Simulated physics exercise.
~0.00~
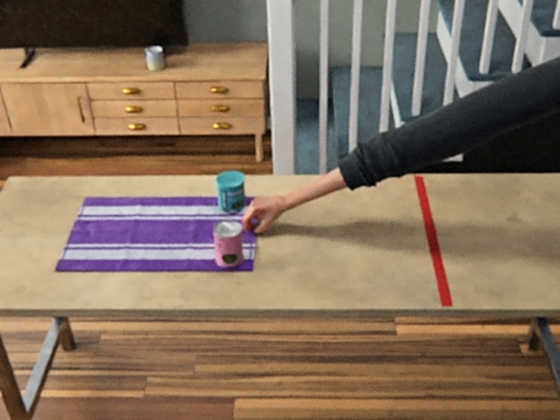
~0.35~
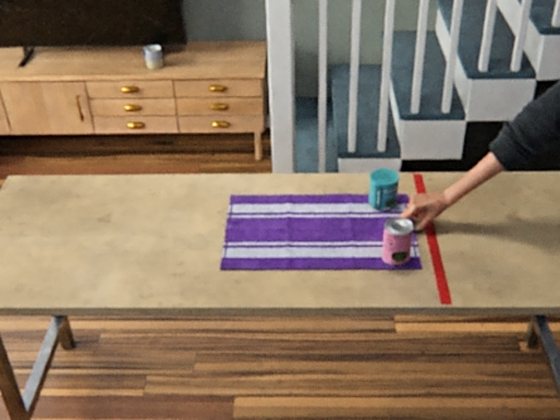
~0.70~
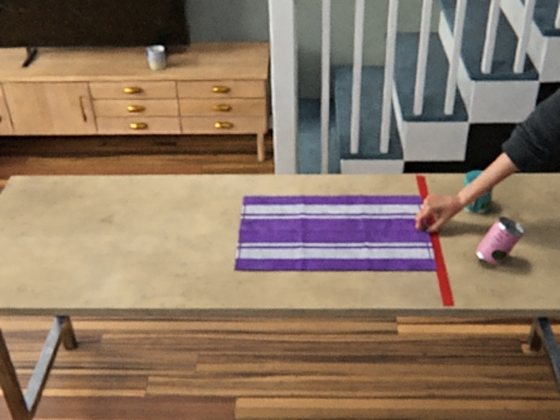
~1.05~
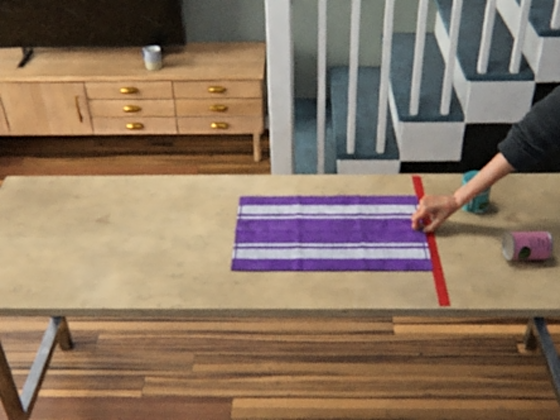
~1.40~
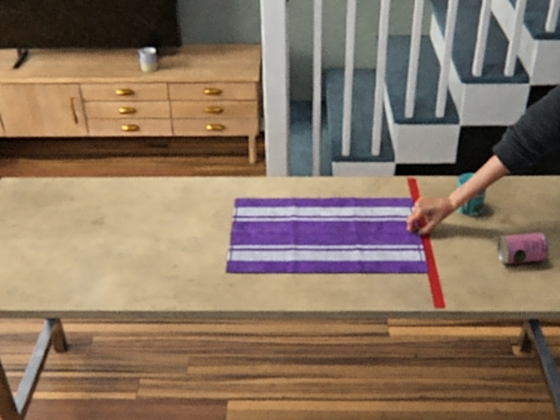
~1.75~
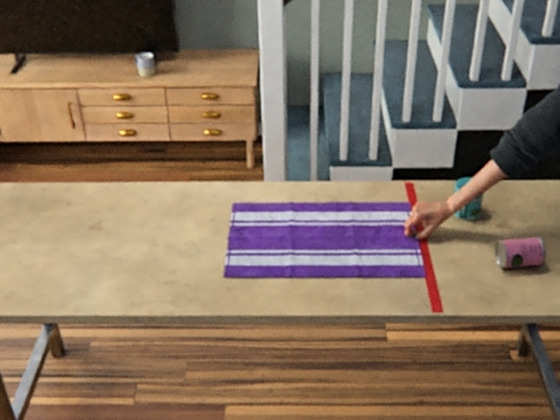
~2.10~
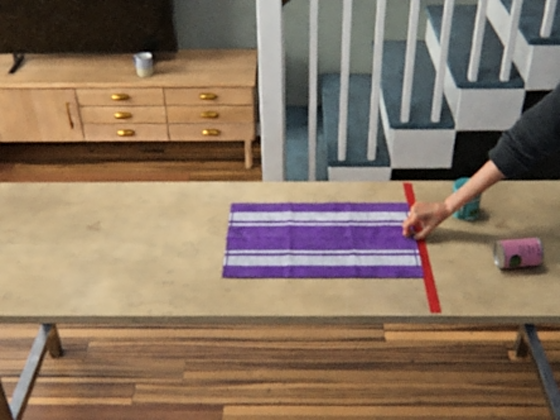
A hand dragged a purple striped runner carrying a pink tin and a turquoise tin rightward along a table, halting at the red tape; both tins slid off the front, the pink one toppling onto its side and the turquoise one ending beyond the cloth.
